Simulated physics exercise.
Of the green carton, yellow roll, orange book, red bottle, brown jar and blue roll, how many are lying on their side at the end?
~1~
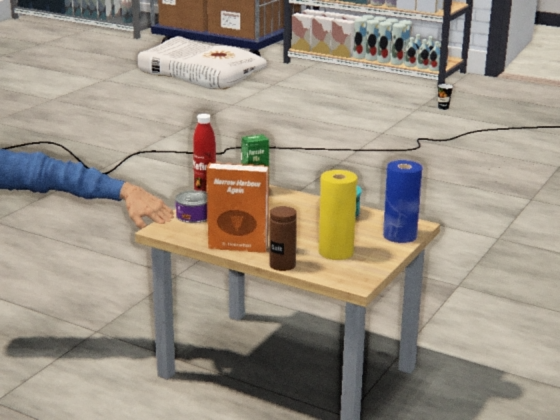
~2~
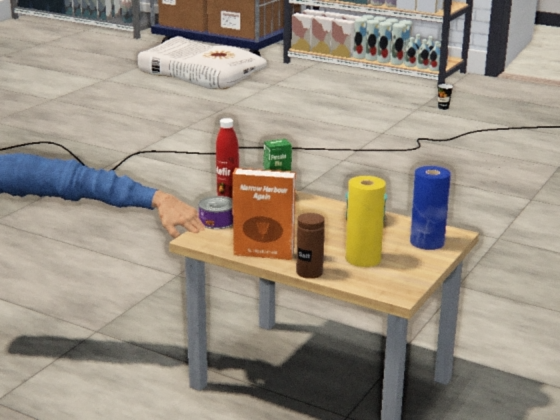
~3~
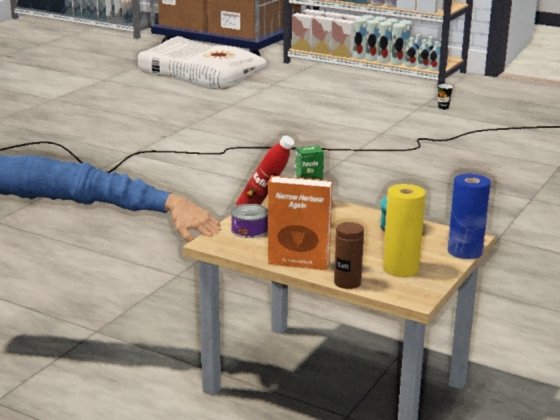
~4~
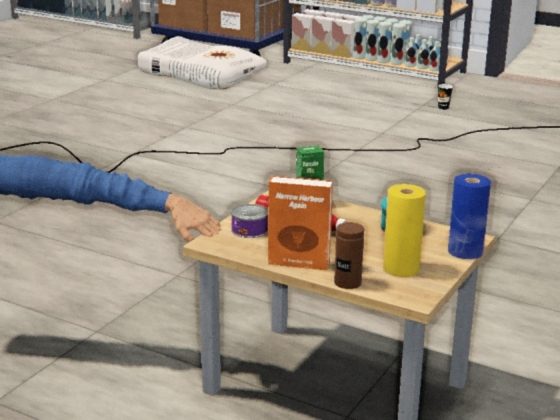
Just one of them is lying on its side at the end, the red bottle.
